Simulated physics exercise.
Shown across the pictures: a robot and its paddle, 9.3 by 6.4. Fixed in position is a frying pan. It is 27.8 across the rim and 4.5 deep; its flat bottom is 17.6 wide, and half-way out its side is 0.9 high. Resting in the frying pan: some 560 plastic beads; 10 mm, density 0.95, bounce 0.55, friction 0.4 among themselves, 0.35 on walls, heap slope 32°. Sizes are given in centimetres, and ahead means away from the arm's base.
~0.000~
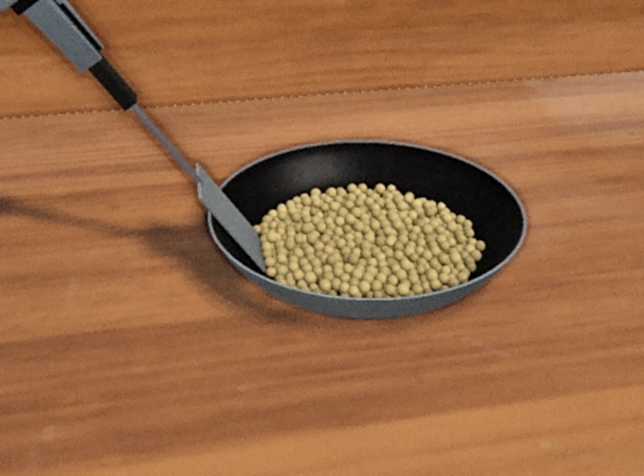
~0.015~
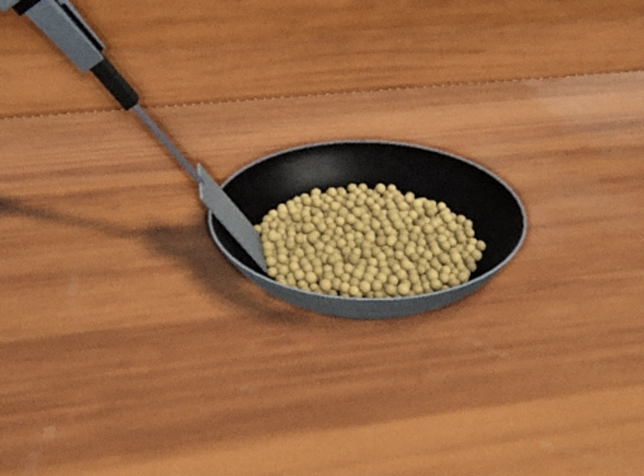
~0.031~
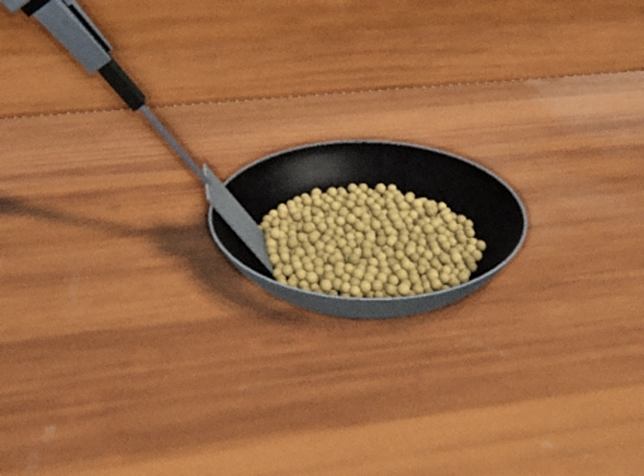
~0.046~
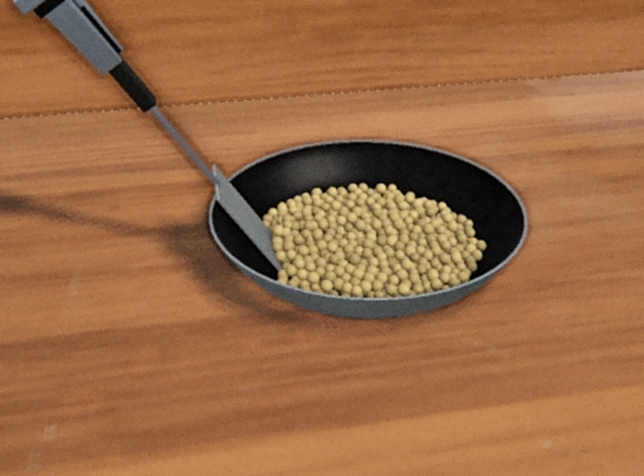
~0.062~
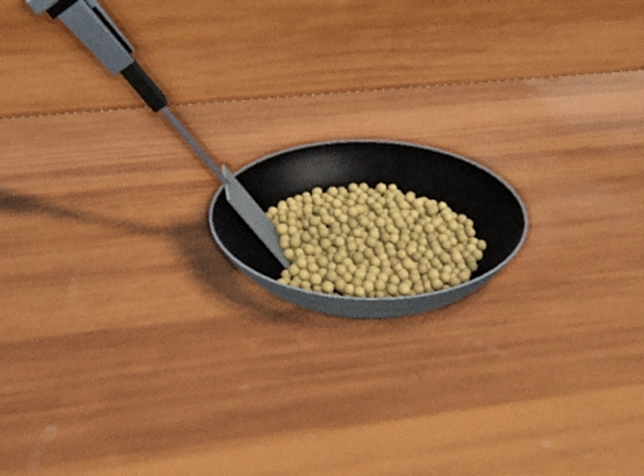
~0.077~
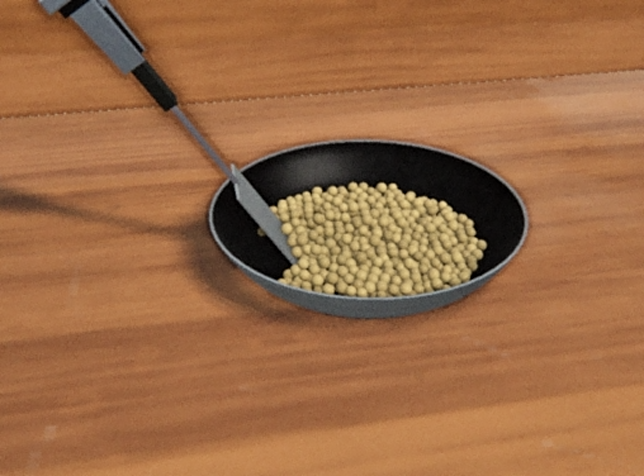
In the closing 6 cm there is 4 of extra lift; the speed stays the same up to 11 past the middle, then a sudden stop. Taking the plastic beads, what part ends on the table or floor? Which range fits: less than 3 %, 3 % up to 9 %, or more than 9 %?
The range that fits is 3 % up to 9 %.
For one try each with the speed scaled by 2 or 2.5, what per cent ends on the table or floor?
Estimates, in order: 15 % and 20 %.
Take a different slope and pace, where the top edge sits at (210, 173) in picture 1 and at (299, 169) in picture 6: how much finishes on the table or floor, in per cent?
Some 20 percent ends up on the table or floor.
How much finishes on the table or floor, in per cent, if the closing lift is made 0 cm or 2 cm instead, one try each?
About 10 and 10 per cent.
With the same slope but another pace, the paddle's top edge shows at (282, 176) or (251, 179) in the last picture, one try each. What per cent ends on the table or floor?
Try one roughly 20 per cent; try two roughly 10 per cent.
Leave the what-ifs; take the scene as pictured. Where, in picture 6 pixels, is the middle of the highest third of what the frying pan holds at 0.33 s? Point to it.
About pixel (455, 218).
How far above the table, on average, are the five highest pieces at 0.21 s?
About 4 cm.
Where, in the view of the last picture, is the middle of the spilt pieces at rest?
My best guess is near (627, 211).
After 0.21 s, sloping 58°, highest piece 4 above the table; 565 in the frying pan.
After 0.33 s, sloping 58°, highest piece 4 above the table; 565 in the frying pan.
After 0.60 s, sloping 58°, highest piece 4 above the table; 532 in the frying pan, 32 on the table or floor, 1 on the blade or in flight.
After 1.65 s, sloping 58°, highest piece 4 above the table; 532 in the frying pan, 33 on the table or floor.
In the end, 532 in the frying pan, 33 on the table or floor. That is 6 % on the table or floor.
